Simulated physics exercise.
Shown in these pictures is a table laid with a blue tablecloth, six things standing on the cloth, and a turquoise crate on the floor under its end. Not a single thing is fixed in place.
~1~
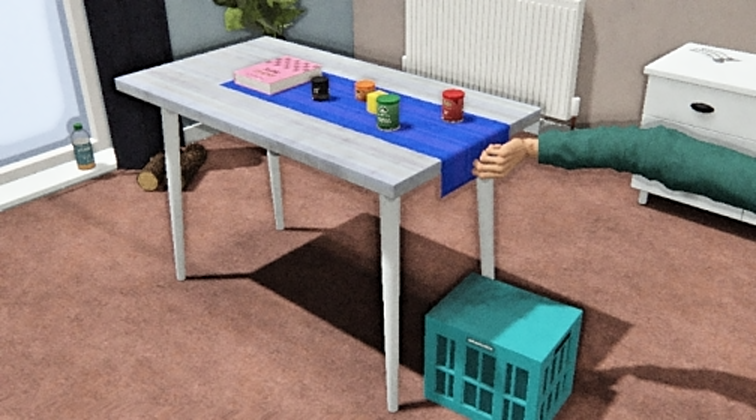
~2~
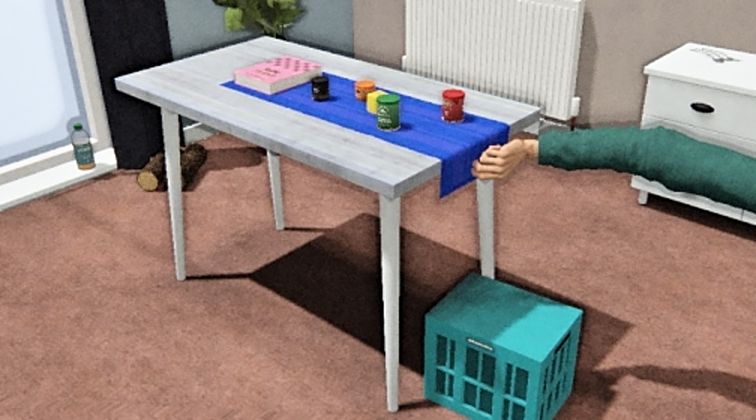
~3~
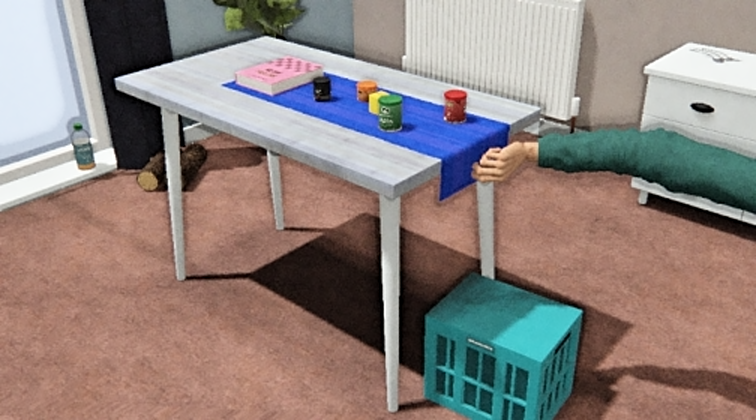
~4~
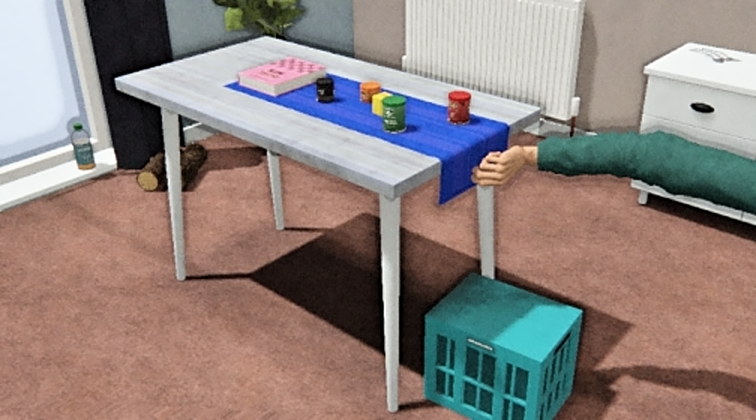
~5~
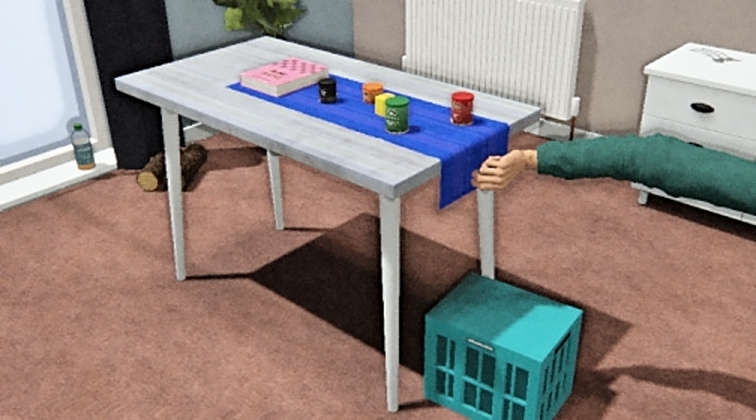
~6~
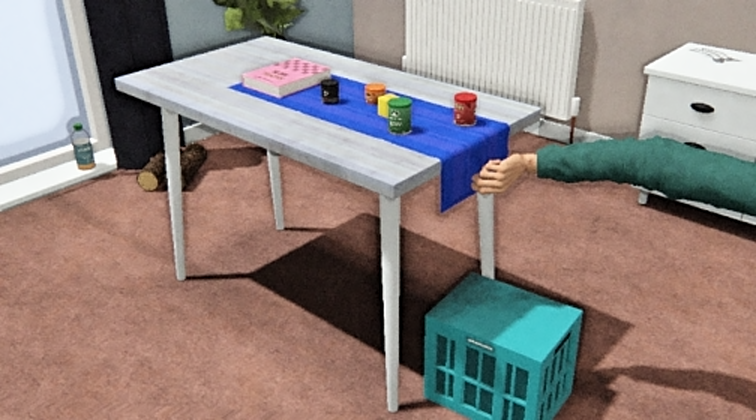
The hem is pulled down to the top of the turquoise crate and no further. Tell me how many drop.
The count that drop is three.
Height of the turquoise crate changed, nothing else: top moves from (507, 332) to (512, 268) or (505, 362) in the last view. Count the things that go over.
It comes to 1 for the first height and 4 for the second.
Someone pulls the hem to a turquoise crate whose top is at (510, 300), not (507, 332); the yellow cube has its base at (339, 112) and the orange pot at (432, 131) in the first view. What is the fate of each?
Result - the yellow cube stays put, and the orange pot comes off.
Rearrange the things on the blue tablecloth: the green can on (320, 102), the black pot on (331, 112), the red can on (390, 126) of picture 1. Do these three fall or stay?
Record - green can retained; black pot retained; red can lost.
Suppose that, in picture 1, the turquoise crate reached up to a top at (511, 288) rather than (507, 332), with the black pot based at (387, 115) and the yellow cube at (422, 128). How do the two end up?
Black pot: Safe; yellow cube: Lost.
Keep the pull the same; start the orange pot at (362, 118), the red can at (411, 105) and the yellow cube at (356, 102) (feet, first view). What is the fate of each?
Orange pot dropped, red can dropped, yellow cube kept.
Soon after, hem near (474, 233); red can gone.
Then, hem near (473, 286); red can, green can and yellow cube gone.
At rest, hem on the crate; red can, green can and yellow cube gone. Over the edge go three.
